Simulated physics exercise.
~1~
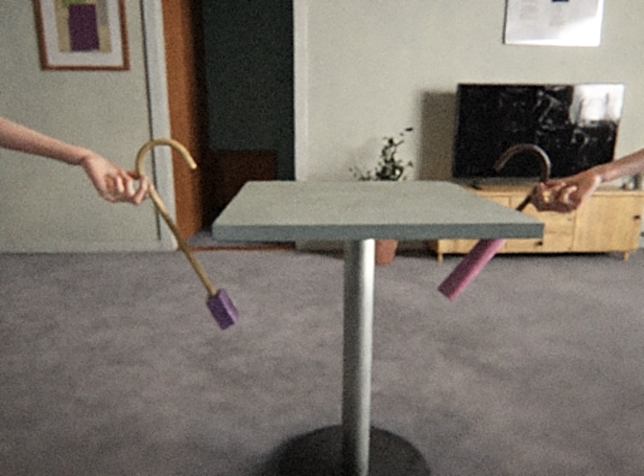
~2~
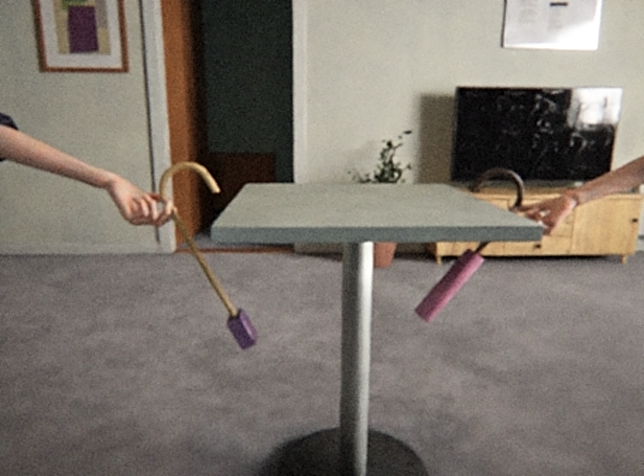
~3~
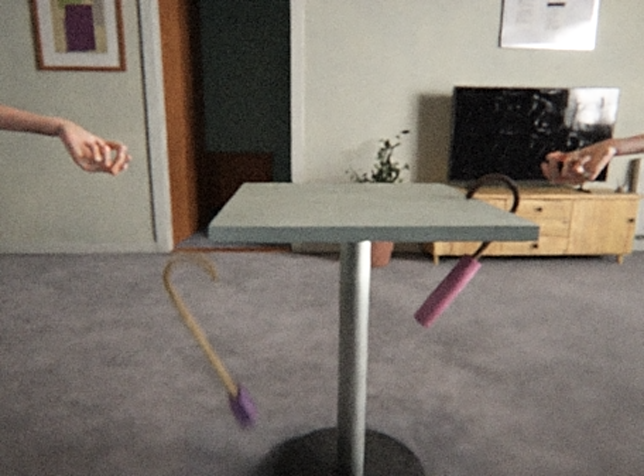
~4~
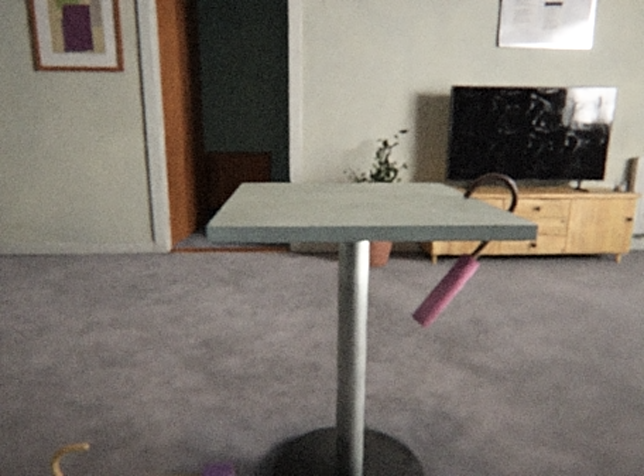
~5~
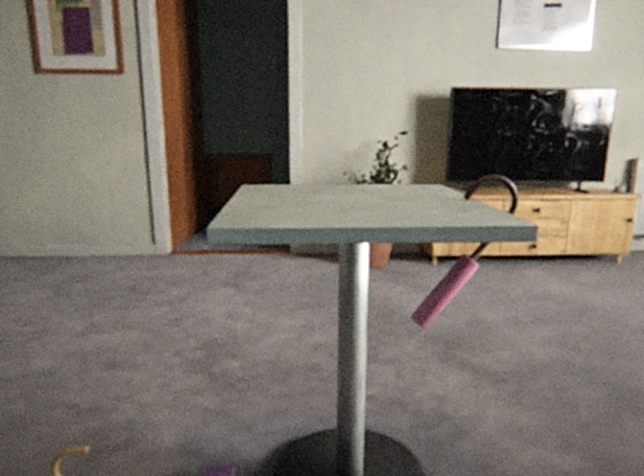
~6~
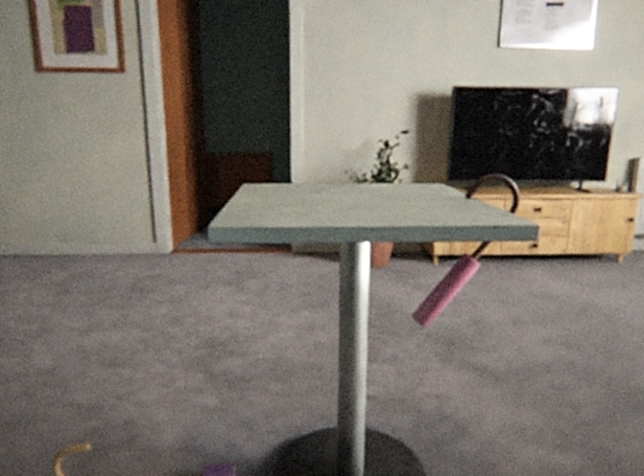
The clip shows two hands bringing hooked objects to opposite ends of a small pedestal table, then releasing them and withdrawing. The purple-ended brush on the left drops to the carpet, while the pink umbrella stays hanging from the right edge.
